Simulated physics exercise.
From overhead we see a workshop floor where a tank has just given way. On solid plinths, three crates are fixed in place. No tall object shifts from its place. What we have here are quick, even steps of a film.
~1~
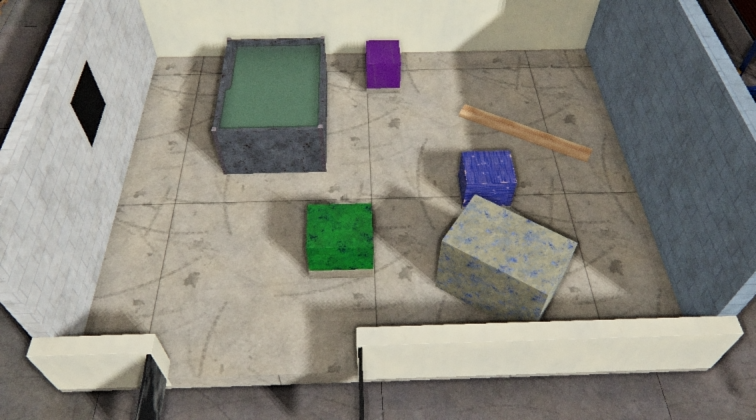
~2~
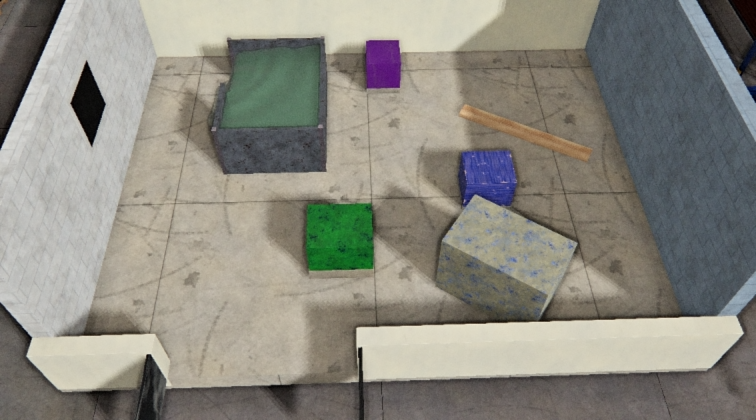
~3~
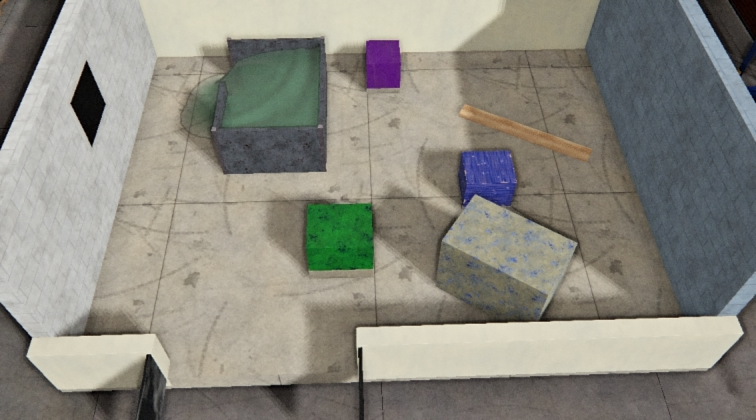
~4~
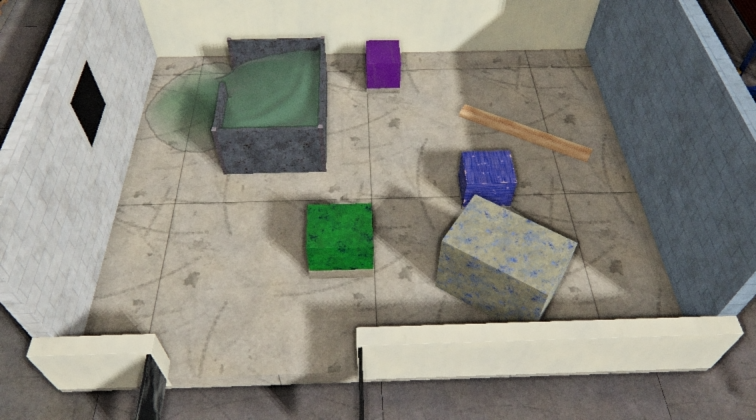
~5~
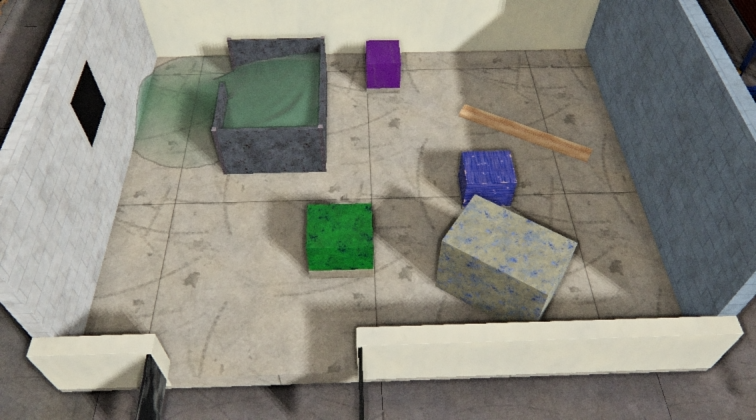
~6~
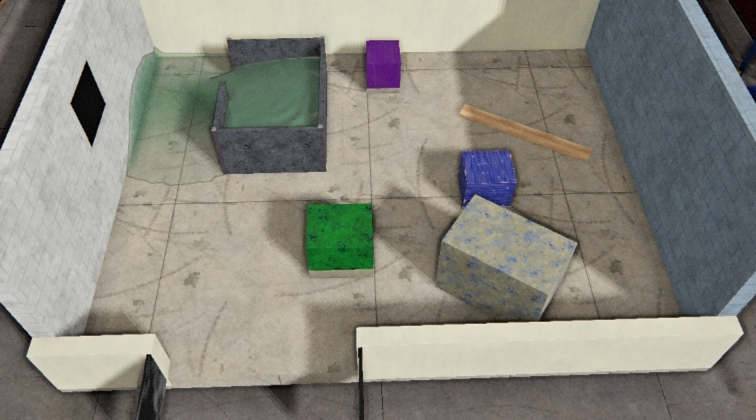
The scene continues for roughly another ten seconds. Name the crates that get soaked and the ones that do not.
Result: The blue crate will be a dry one. The green crate will be a dry one. The purple crate will be a wet one.
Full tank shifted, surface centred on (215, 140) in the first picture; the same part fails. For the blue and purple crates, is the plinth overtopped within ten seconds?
I reckon the blue one is overrun, while the purple one is overrun.
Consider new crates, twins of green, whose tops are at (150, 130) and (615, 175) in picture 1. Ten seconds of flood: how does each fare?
I'd expect the first one gets submerged and the next one is left untouched.
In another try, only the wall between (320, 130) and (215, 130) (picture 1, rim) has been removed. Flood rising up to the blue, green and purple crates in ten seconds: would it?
Then the blue crate gets flooded, the green crate gets flooded and the purple crate is untouched.
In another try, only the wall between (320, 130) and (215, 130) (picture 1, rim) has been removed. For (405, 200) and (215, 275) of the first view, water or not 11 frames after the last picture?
Result, in order - waterlogged, waterlogged.
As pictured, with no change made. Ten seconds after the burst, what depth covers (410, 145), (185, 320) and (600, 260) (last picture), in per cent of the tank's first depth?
Readings in order: Around 2, 8 and 2 %.
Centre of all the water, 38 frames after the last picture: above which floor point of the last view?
It is near (286, 156).
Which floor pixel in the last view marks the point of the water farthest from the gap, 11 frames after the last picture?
I'd put it around (77, 363).
A moment on, water covers 10 % of the floor; the blue crate not reached, the green crate not reached, the purple crate not reached.
Next, water covers 25 % of the floor; the blue crate not reached, the green crate not reached, the purple crate not reached.
Then, water covers 45 % of the floor; the blue crate not reached, the green crate water round its plinth, the purple crate water round its plinth.
Later, water covers 70 % of the floor; the blue crate water round its plinth, the green crate water round its plinth, the purple crate water round its plinth.
In the end, water covers 90 % of the floor; the blue crate stayed above the water, the green crate stayed above the water, the purple crate was topped.
